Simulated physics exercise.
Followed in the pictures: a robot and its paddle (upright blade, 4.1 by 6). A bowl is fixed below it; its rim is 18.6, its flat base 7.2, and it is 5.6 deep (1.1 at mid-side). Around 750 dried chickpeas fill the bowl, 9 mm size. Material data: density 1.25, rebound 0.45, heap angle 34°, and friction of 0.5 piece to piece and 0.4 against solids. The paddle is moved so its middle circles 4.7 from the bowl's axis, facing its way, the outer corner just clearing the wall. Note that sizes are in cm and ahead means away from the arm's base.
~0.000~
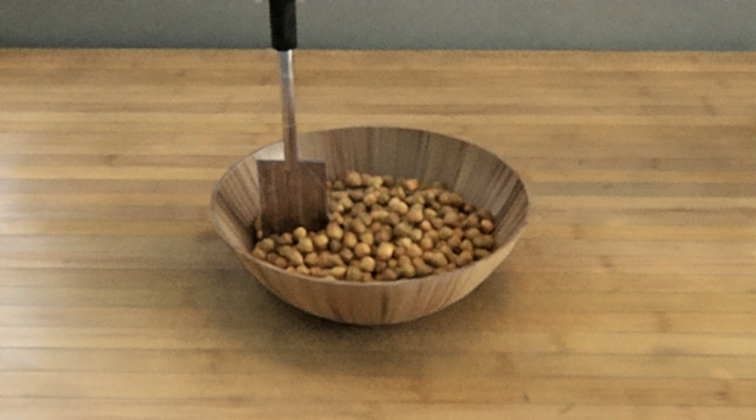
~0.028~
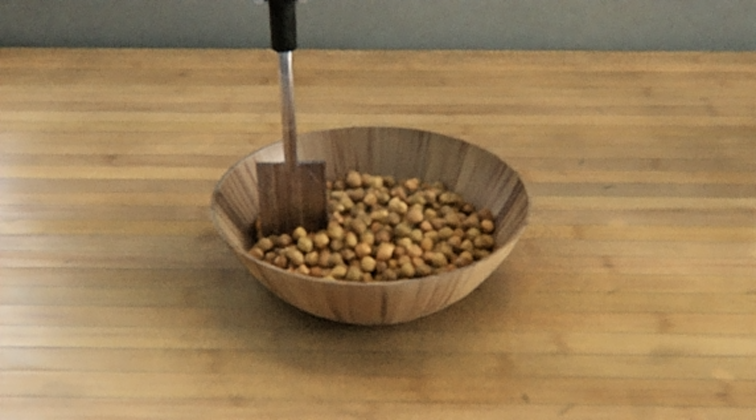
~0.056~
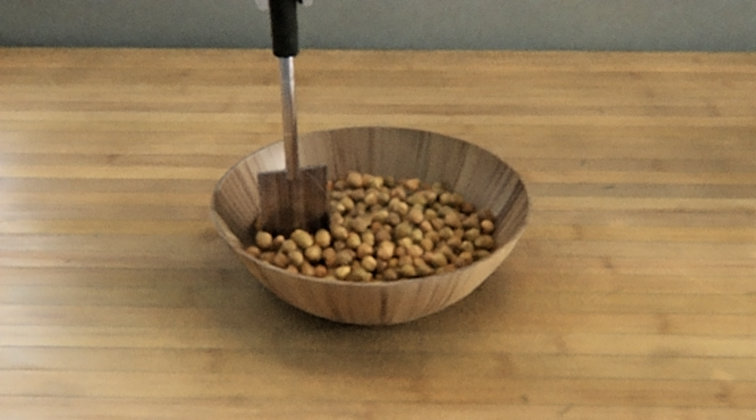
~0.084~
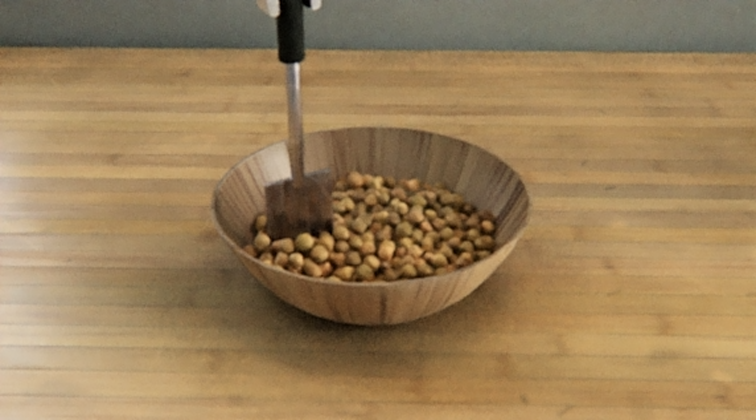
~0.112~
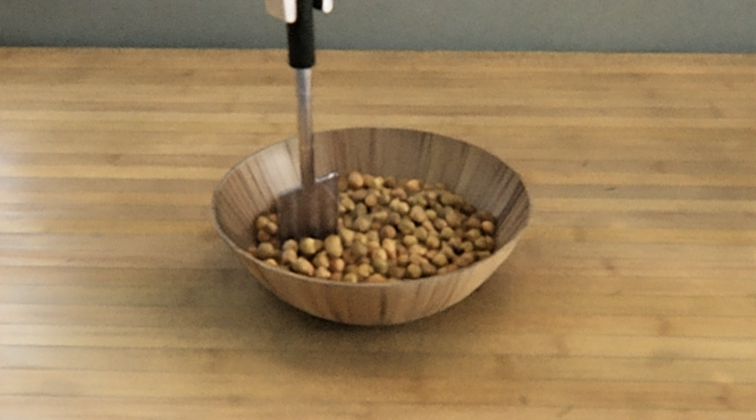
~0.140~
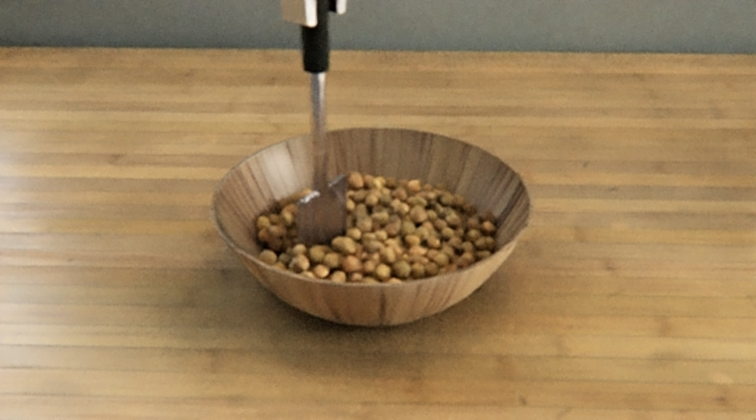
The video shows a flat metal paddle with a black handle, held upright in a wooden bowl of dried chickpeas on a wooden table, moving slightly rightward and toward the viewer while turning and pushing through the chickpeas.
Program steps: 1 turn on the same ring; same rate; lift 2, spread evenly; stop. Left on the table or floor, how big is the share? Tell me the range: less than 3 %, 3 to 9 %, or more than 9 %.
It falls in the range 3 to 9 %.
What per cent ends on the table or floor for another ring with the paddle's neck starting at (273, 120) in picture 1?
Close to 0 in a hundred.
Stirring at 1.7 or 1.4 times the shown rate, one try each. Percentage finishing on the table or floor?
First try close to 20, second close to 15, in per cent.
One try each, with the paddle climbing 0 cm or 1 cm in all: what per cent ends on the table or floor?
Close to 10 percent and close to 10 percent.
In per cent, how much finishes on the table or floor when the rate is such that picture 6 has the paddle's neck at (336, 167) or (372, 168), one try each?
About 10 % for one try and about 15 % for the other, in order.
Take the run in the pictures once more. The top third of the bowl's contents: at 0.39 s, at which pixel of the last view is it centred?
Centre of upper third: Approx. (446, 206) px.
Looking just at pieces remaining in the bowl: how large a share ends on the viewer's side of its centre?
Some 45 per cent.
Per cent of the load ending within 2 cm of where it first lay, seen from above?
Roughly 55 percent of the load.
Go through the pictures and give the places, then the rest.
In the first frame, paddle neck at (290, 138), 0° round; upper third of the load around (374, 228), from x 260 to 485, top at y 175; 749 in the bowl.
In the second frame, paddle neck at (290, 139), 5° round; upper third of the load around (374, 229), from x 255 to 485, top at y 175.
In the third frame, paddle neck at (291, 146), 17° round; upper third of the load around (371, 233), from x 255 to 485, top at y 175.
In the fourth frame, paddle neck at (297, 153), 30° round; upper third of the load around (367, 237), from x 250 to 485, top at y 175.
In the fifth frame, paddle neck at (307, 159), 43° round; upper third of the load around (373, 240), from x 255 to 490, top at y 175.
In the sixth frame, paddle neck at (320, 164), 56° round; upper third of the load around (376, 242), from x 260 to 490, top at y 175; 749 in the bowl.
By 0.39 s, 174° round, highest piece 8 above the table; 737 in the bowl, 5 on the table or floor, 7 in flight or on the tool.
By 0.64 s, 292° round, highest piece 8 above the table; 713 in the bowl, 27 on the table or floor, 9 in flight or on the tool.
By 0.97 s, 0° round, highest piece 5 above the table; 704 in the bowl, 45 on the table or floor.
By 1.67 s, 0° round, highest piece 5 above the table; 704 in the bowl, 45 on the table or floor.
Final count, 704 in the bowl, 45 on the table or floor. That is 6 % on the table or floor.
